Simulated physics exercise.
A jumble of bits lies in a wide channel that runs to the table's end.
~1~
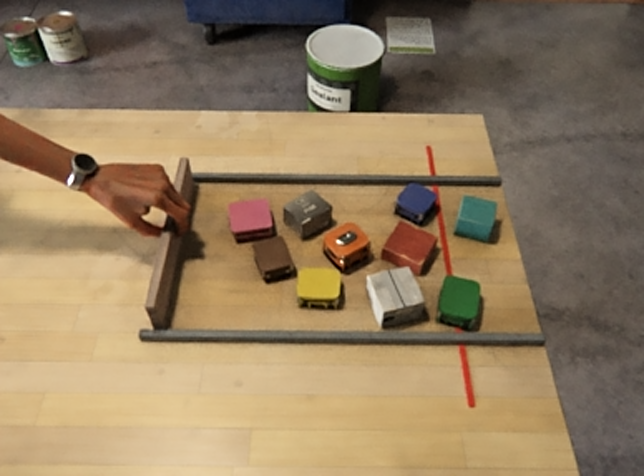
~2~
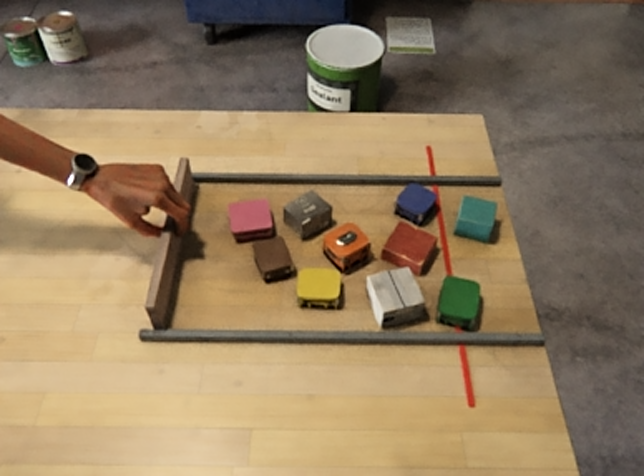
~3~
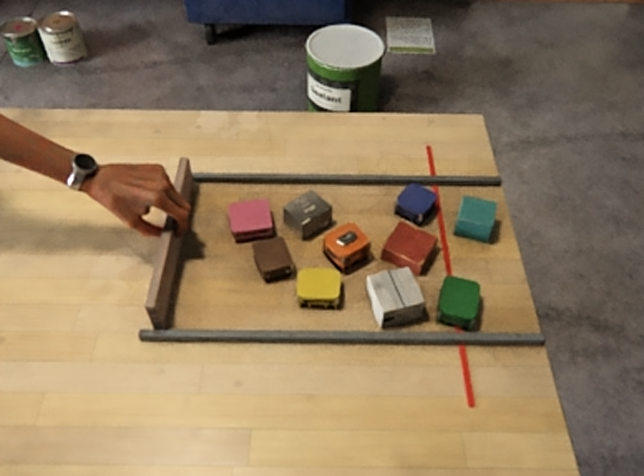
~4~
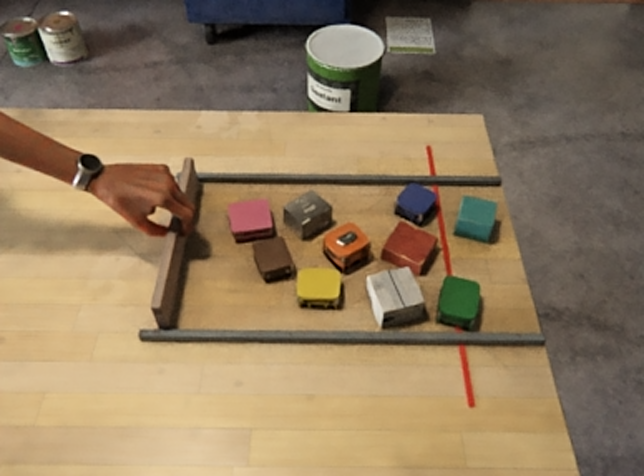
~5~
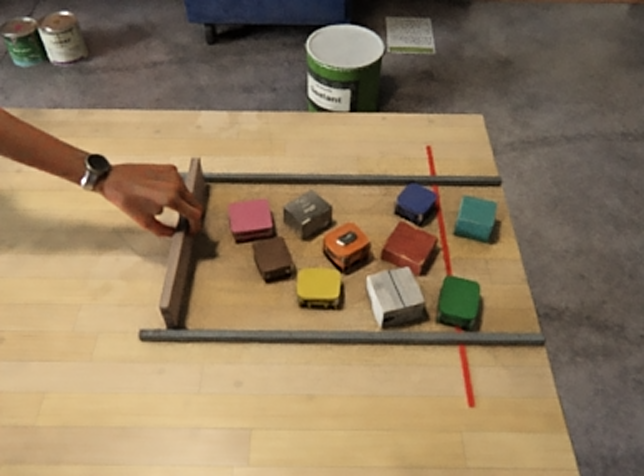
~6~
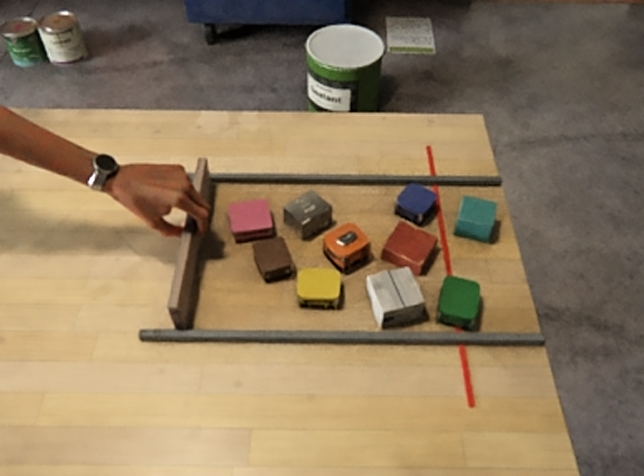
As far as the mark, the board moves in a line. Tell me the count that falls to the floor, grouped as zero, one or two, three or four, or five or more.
The count is three or four.
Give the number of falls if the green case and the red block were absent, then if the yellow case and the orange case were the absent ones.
1, then 1.
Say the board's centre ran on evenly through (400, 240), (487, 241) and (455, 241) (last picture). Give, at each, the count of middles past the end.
Past the end: 0, 6 and 3.
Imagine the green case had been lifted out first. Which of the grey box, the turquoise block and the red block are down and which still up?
In that case the grey box stays where it is, the turquoise block goes off the edge, the red block goes off the edge.
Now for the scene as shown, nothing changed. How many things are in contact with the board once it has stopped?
My count gives 3.
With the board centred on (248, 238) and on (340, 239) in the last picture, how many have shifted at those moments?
2 at one spot and 8 at the other.
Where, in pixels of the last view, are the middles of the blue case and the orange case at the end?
The blue case at (480, 196), the orange case at (499, 252).
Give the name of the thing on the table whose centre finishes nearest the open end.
The foremost one is the grey box.
Soon after, none off yet; turquoise block at rest near (475, 219); green case at rest near (458, 303); blue case at rest near (416, 205).
In the end, the number that fall off is three or four; gone, red block, green case and turquoise block.
